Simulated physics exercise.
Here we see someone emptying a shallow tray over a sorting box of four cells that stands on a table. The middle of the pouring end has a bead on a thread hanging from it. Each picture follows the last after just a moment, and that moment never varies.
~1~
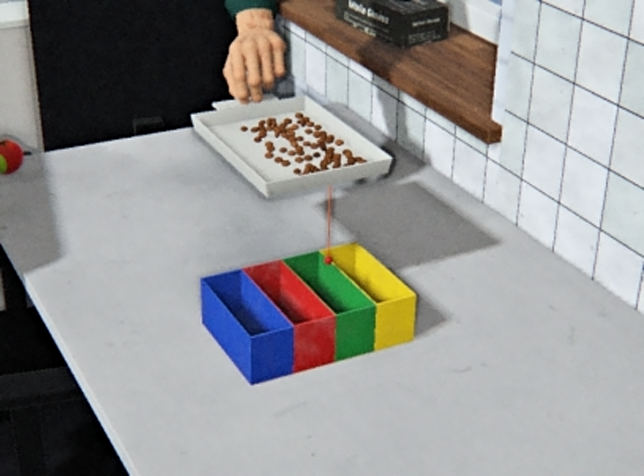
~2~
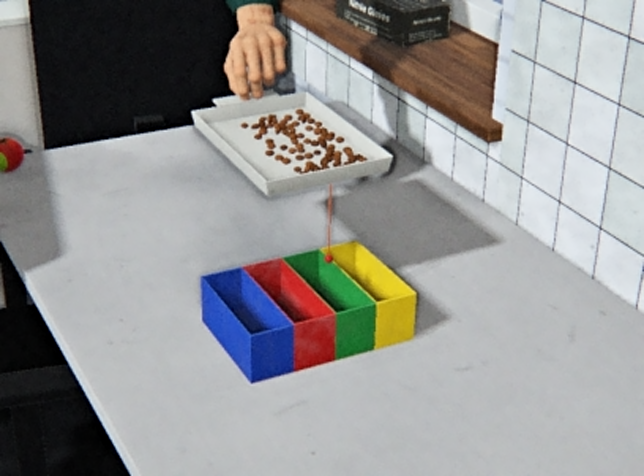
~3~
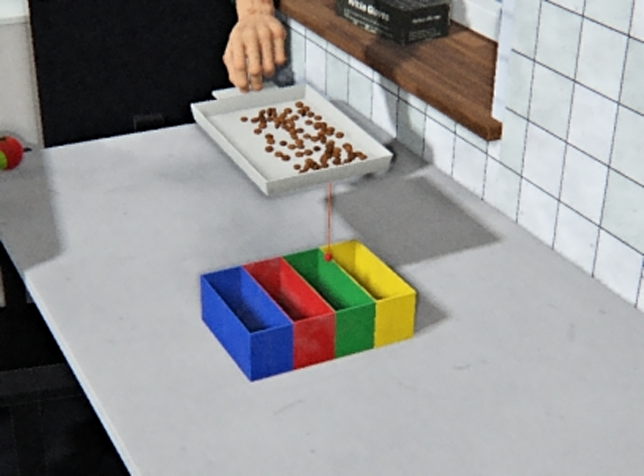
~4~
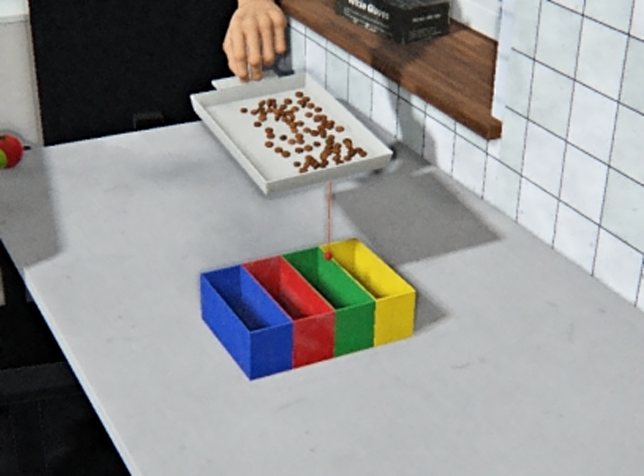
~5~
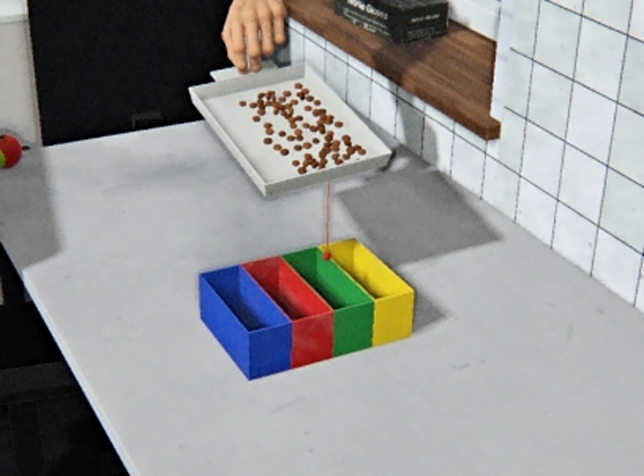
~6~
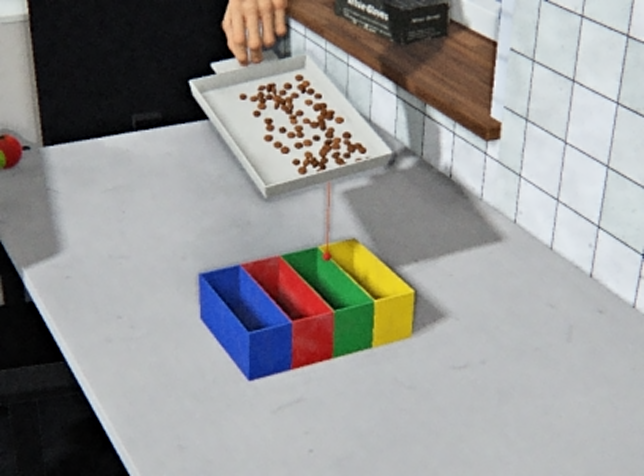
A hand slowly tilting a white tray of small brown pieces above a blue, red, green and yellow sorting box.
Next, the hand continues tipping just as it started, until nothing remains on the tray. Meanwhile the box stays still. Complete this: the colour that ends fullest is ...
The fullest is red.
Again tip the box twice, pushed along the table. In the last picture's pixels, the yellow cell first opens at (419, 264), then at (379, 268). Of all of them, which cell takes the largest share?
Well, the first time it's blue, and the second time it's that red cell.
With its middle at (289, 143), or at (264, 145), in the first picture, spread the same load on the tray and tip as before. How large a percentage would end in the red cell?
Around 70 in a hundred the first time, around 80 in a hundred the second.
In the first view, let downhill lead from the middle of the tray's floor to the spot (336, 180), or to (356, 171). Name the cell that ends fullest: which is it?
First that yellow cell, then that yellow cell.
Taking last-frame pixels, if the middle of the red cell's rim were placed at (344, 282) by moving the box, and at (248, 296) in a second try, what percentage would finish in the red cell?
20% for the first placement, 10% for the second.
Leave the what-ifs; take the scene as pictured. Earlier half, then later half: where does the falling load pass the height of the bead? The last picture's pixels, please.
Earlier half at (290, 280), later half at (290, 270).
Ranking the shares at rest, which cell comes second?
That is that green cell.
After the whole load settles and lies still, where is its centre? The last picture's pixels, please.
I'd mark it at roughly (296, 332).
Just after the last frame, tray tipped steeply; almost all on the tray; just a few falling or outside the box.
A moment on, tray tipped right over; roughly two thirds on the tray; roughly a quarter in the red cell; about a tenth in the green cell; about a tenth in the blue cell; about a tenth falling or outside the box.
Further on, tray tipped past a quarter turn; roughly two thirds in the red cell; roughly a quarter in the green cell; about a tenth in the blue cell; just a few in the yellow cell.
When it is over, tray tipped past a quarter turn; roughly two thirds in the red cell; roughly a quarter in the green cell; about a tenth in the blue cell; just a few in the yellow cell.
